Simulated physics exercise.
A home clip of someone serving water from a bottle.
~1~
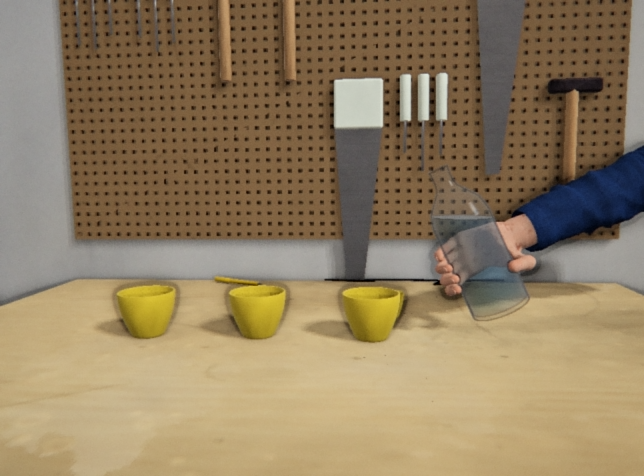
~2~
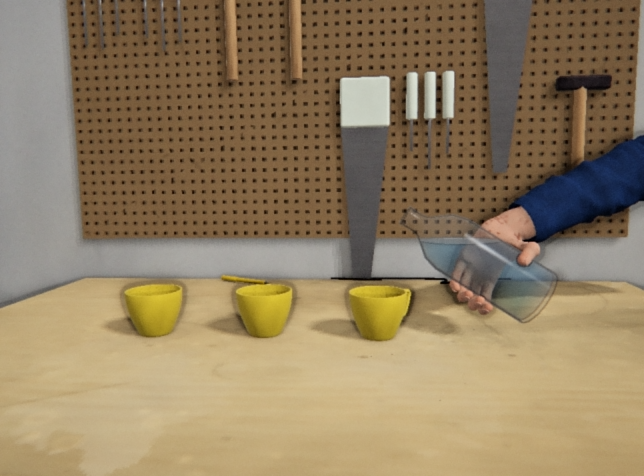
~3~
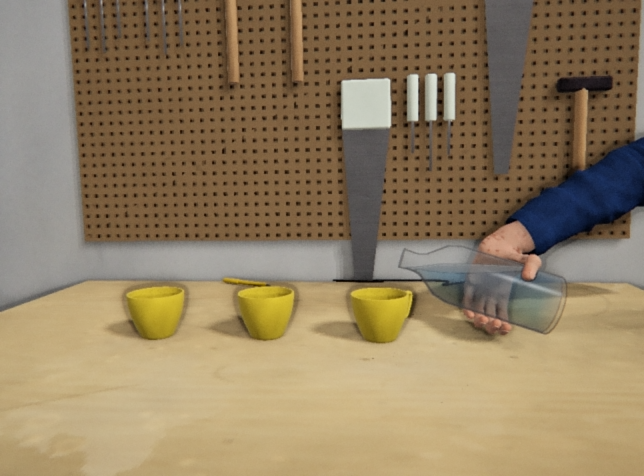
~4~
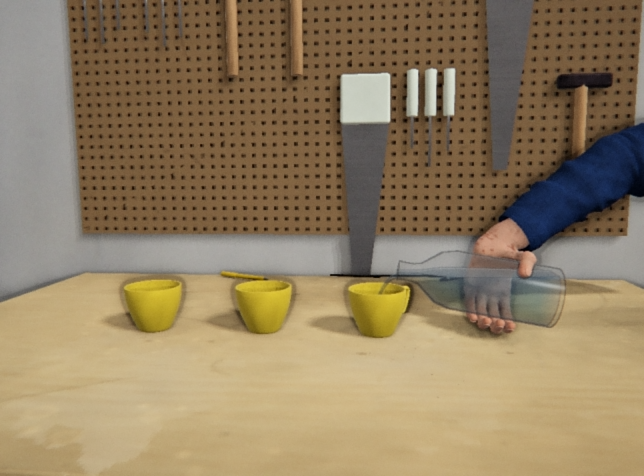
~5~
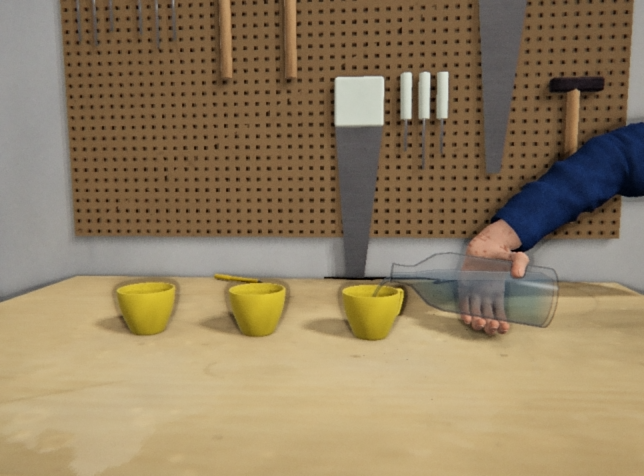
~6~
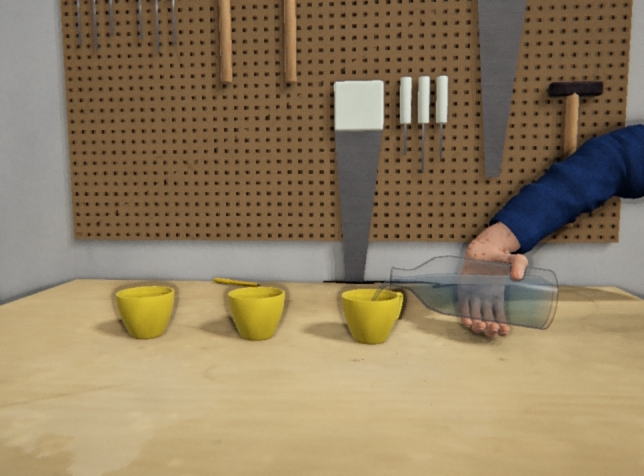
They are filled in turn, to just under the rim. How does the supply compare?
What the bottle holds is enough.
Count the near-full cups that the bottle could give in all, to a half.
Roughly 4.0 servings.
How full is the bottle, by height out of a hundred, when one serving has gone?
I make it 45 per cent.
Shortly, the first is about two thirds full.
Then, the first is done and the bottle has about three quarters of its load.
At the finish, all three are full and about a quarter of the water is over.
